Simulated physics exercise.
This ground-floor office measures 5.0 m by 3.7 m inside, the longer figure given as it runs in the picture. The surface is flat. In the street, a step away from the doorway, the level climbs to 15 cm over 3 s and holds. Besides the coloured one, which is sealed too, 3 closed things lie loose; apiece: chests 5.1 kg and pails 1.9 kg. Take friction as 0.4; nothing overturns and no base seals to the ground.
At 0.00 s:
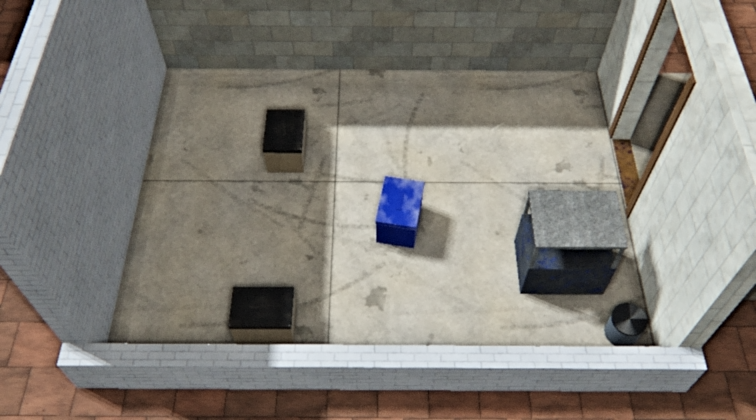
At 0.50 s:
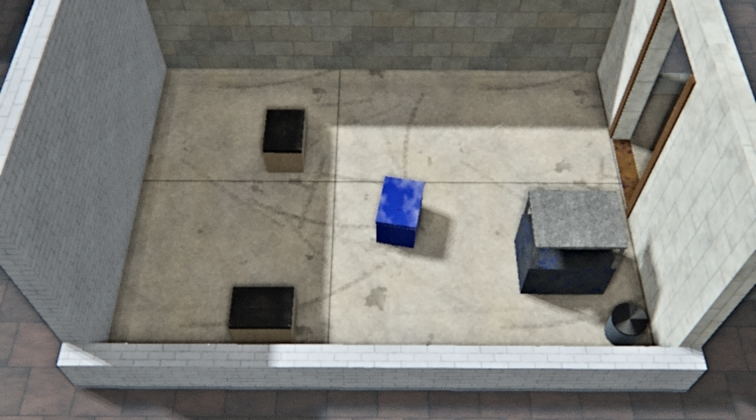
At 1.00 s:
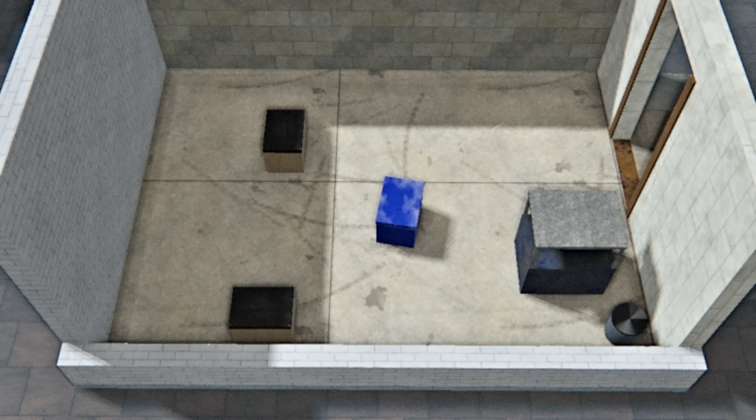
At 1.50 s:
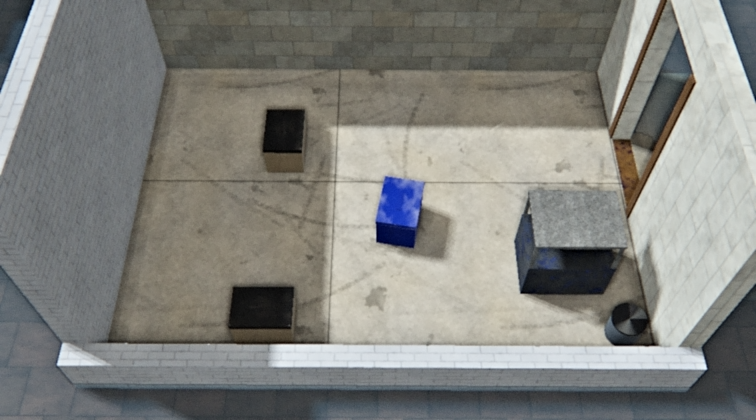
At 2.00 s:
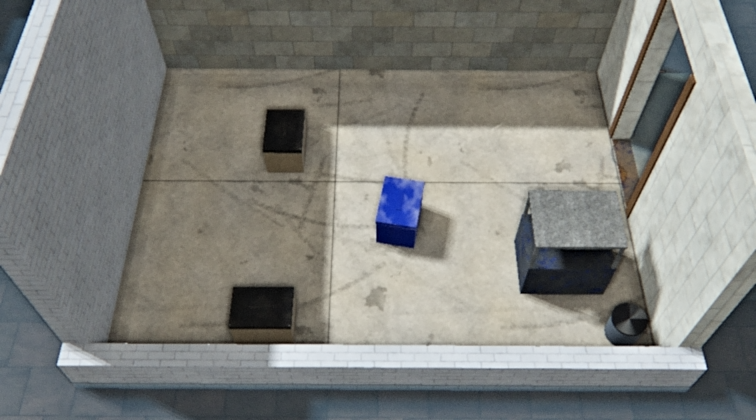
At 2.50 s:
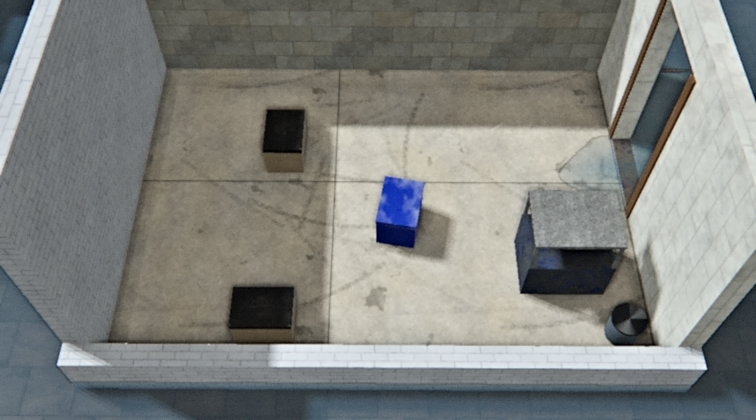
Water gradually covers the reddish paving outside a walled room, turning it grey-blue, then spreads in a small patch through the right-hand doorway, while the blue chest, two dark-topped chests and round pail inside stay still.
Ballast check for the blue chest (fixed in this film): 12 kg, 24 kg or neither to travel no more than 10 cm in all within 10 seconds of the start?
I expect that only the higher weight holds it.
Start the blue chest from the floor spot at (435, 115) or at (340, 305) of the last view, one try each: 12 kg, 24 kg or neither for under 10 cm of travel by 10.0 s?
In that order: Only the larger holds; either load holds.
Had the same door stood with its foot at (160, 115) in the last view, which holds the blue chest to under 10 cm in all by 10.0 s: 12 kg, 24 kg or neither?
Then the smaller load will do.
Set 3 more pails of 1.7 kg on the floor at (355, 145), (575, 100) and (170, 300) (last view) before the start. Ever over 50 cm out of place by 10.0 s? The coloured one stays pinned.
In that order: Over, short of it, less.
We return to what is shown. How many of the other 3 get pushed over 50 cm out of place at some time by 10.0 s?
That makes 1.
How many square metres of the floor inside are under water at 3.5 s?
Roughly 2.5 m2.
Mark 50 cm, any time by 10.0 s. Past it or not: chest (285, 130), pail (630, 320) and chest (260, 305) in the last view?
In that order: Past it, under, short of it.
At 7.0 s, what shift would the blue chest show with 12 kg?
About 30 cm.
After 3.5 s the blue chest would be 0 cm from its start with 12 kg and 0 cm from its start with 24 kg; 0 cm of water round it then.
After 4.5 s the blue chest would be 0 cm from its start with 12 kg and 0 cm from its start with 24 kg; 3 cm of water round it then.
After 7.0 s the blue chest would be 30 cm from its start with 12 kg and 0 cm from its start with 24 kg; 3 cm of water round it then.
After 10.0 s the blue chest would be 30 cm from its start with 12 kg and 0 cm from its start with 24 kg; 4 cm of water round it then.
